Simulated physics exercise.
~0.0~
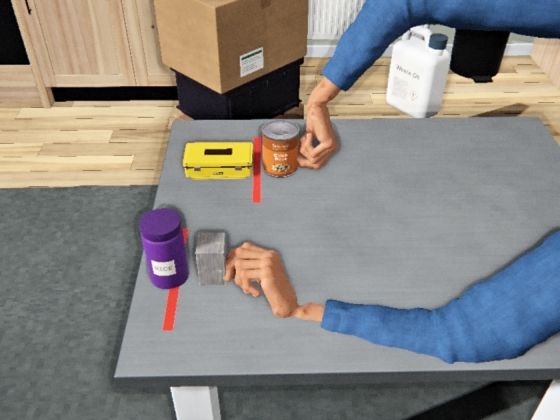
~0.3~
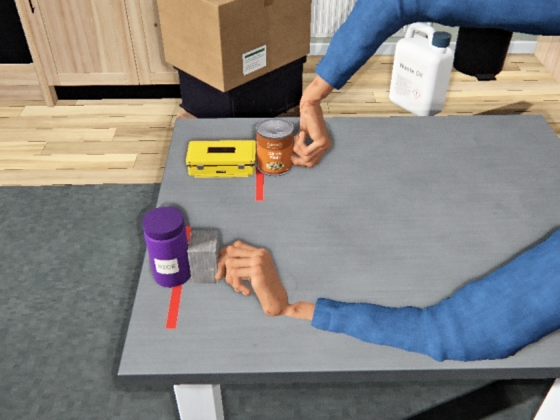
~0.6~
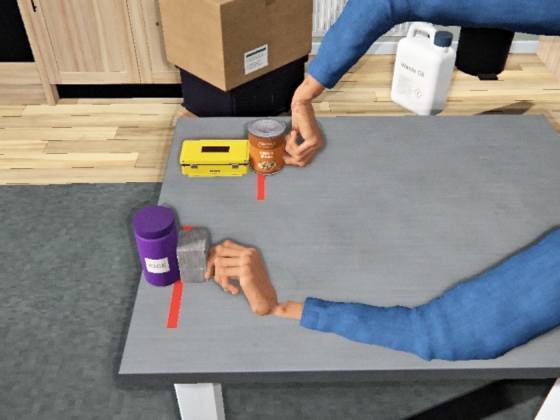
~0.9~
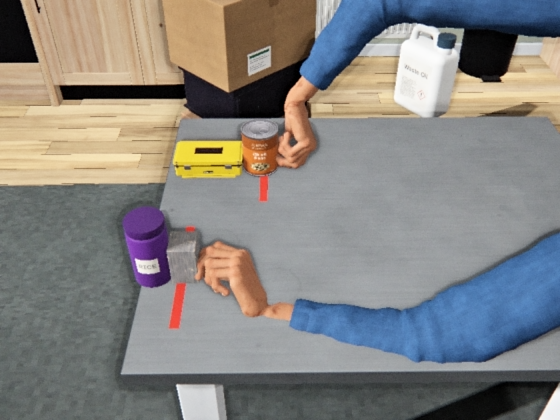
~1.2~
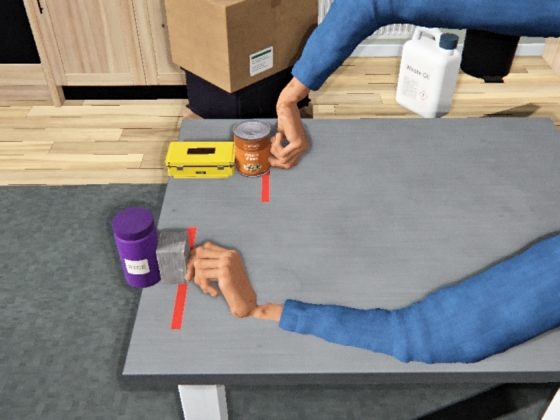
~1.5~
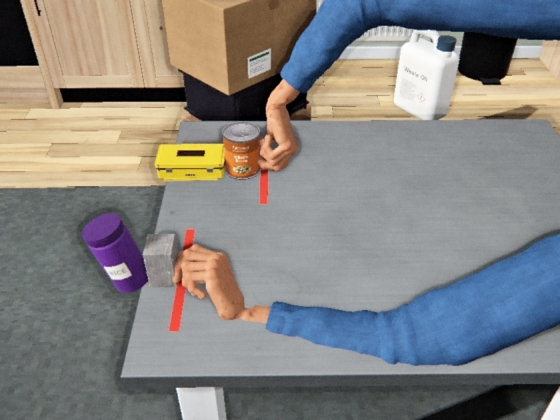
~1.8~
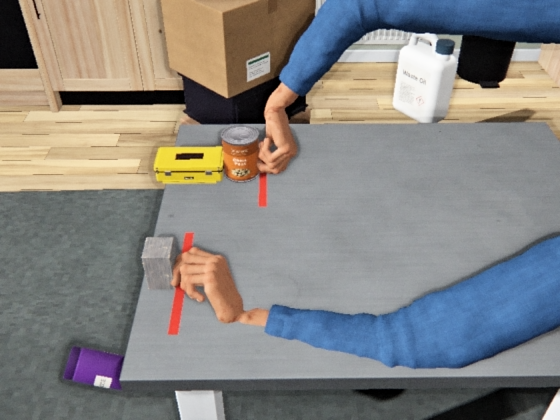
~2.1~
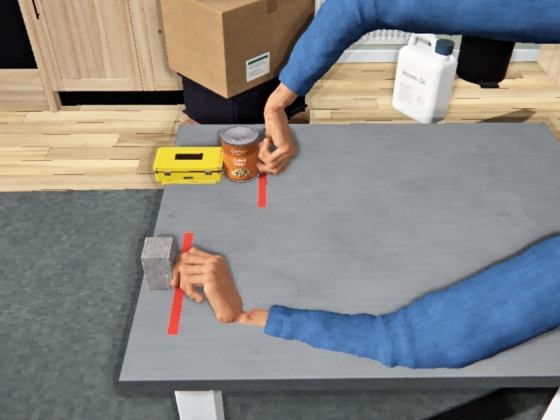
A grey table stands on a dark carpet in a room with a wooden floor, seen from above by a slightly swaying camera. Two blue-sleeved arms reach in from the right, one hand behind an orange tin beside a yellow case at the far side, the other behind a grey block near a purple jar. Both hands push left past red tape strips, the tin moving the case and the block moving the jar. The jar tilts over the left edge, tumbles down and drops out of sight. The hands stop, leaving the case, tin and block on the table.
